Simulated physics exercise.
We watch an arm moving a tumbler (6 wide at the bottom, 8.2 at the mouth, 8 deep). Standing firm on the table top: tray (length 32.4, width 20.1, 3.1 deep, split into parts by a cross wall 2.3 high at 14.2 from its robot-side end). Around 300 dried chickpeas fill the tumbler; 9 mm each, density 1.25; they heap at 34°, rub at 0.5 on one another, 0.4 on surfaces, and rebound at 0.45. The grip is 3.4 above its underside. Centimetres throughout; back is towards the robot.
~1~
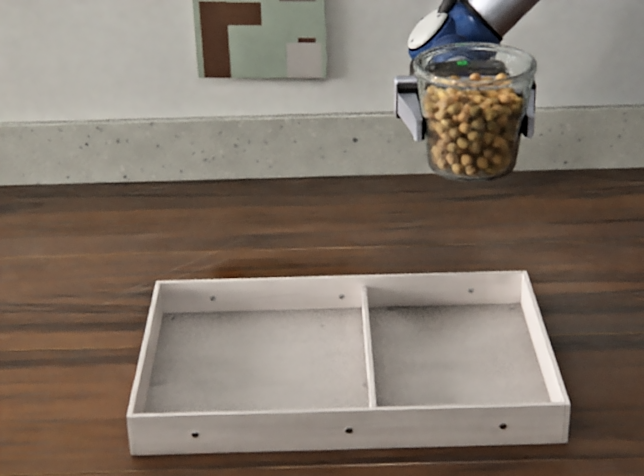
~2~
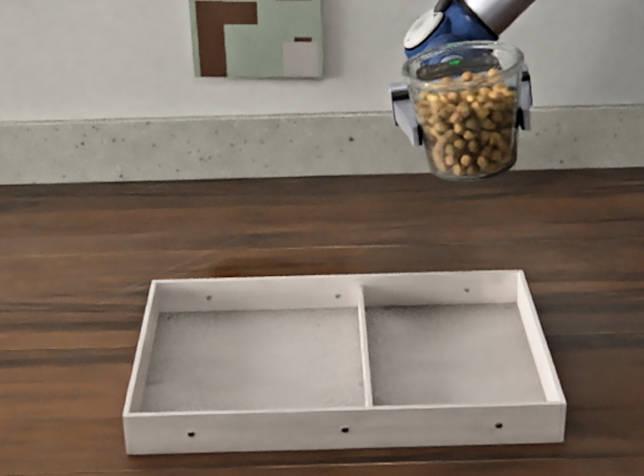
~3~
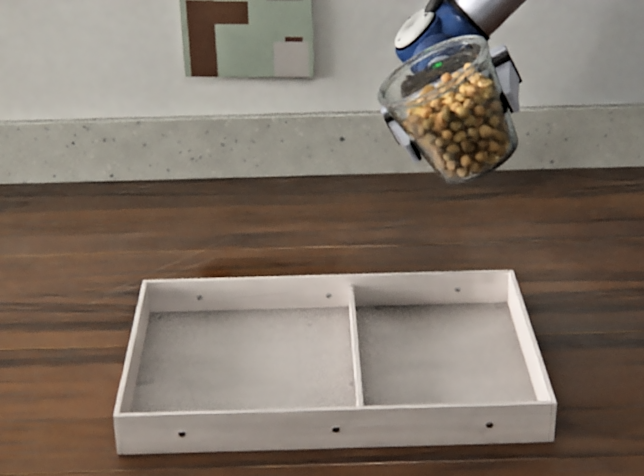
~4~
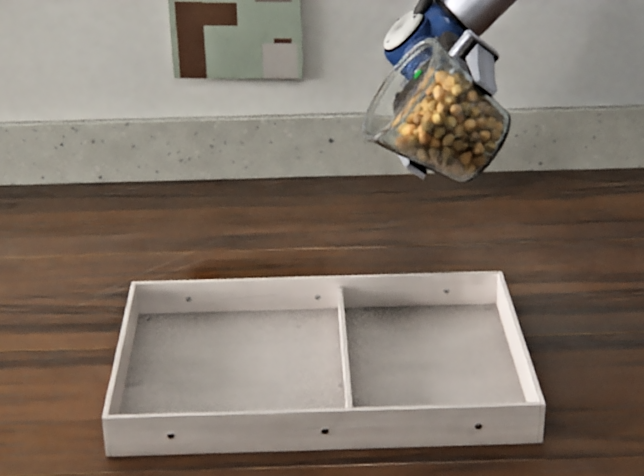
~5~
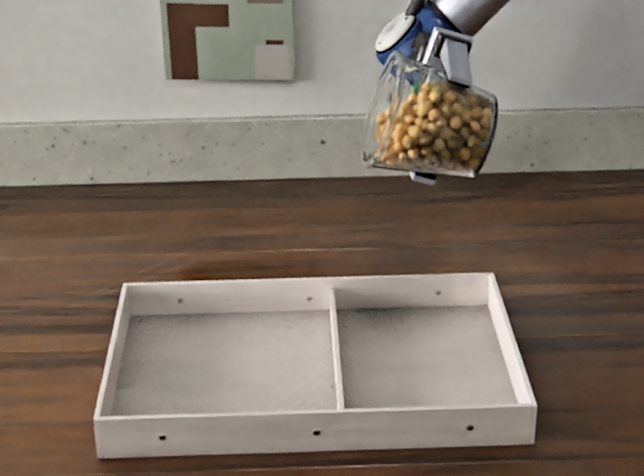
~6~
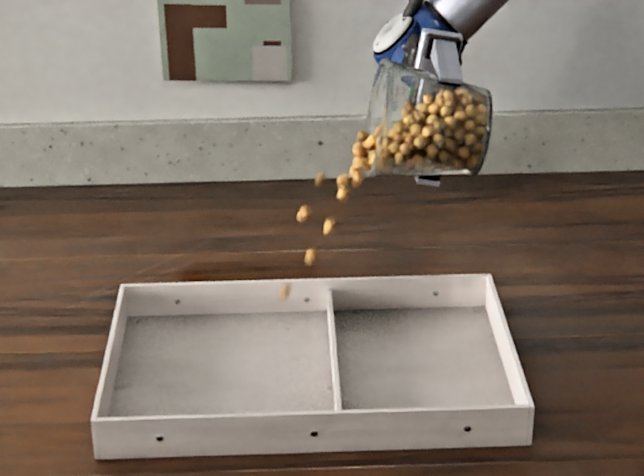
Above a divided white tray on a dark wooden table, a robot arm holding a clear tumbler of chickpeas steadily tipped it leftward until it lay nearly sideways, and a few chickpeas tumbled out.
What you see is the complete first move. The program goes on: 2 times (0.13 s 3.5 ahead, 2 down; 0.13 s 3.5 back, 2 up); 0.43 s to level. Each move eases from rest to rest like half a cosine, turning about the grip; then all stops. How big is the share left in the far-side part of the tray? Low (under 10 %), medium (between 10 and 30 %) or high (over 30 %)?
Share in the far-side part of the tray: High (over 30 %).
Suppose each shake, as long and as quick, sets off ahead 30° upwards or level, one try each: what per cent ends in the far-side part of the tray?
About 80 and 70 per cent.
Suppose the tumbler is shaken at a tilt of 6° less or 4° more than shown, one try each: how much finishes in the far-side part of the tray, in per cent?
About 35 and 65 per cent.
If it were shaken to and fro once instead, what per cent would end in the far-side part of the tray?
Then about 40 per cent.
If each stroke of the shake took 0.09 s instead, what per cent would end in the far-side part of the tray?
Then about 60 per cent.
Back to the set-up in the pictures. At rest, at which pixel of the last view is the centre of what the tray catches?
At about (250, 368).
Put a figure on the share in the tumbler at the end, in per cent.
Some 40 per cent.
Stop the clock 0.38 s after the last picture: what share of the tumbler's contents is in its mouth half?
About 45 per cent.
Then, 0.38 s later, tilted 80° forward, highest piece 21 above the table; 176 in the tumbler, 95 in the far-side part, 8 in the robot-side part, 18 in flight or on a rim.
Then, 0.76 s later, tilted 33° forward, highest piece 24 above the table; 160 in the far-side part, 112 in the tumbler, 25 in the robot-side part.
Then, 1.15 s later, level, highest piece 24 above the table; 160 in the far-side part, 112 in the tumbler, 25 in the robot-side part.
Then, 2.20 s later, level, highest piece 24 above the table; 160 in the far-side part, 112 in the tumbler, 25 in the robot-side part.
At rest, 160 in the far-side part, 112 in the tumbler, 25 in the robot-side part. That is 54 % in the far-side part of the tray.
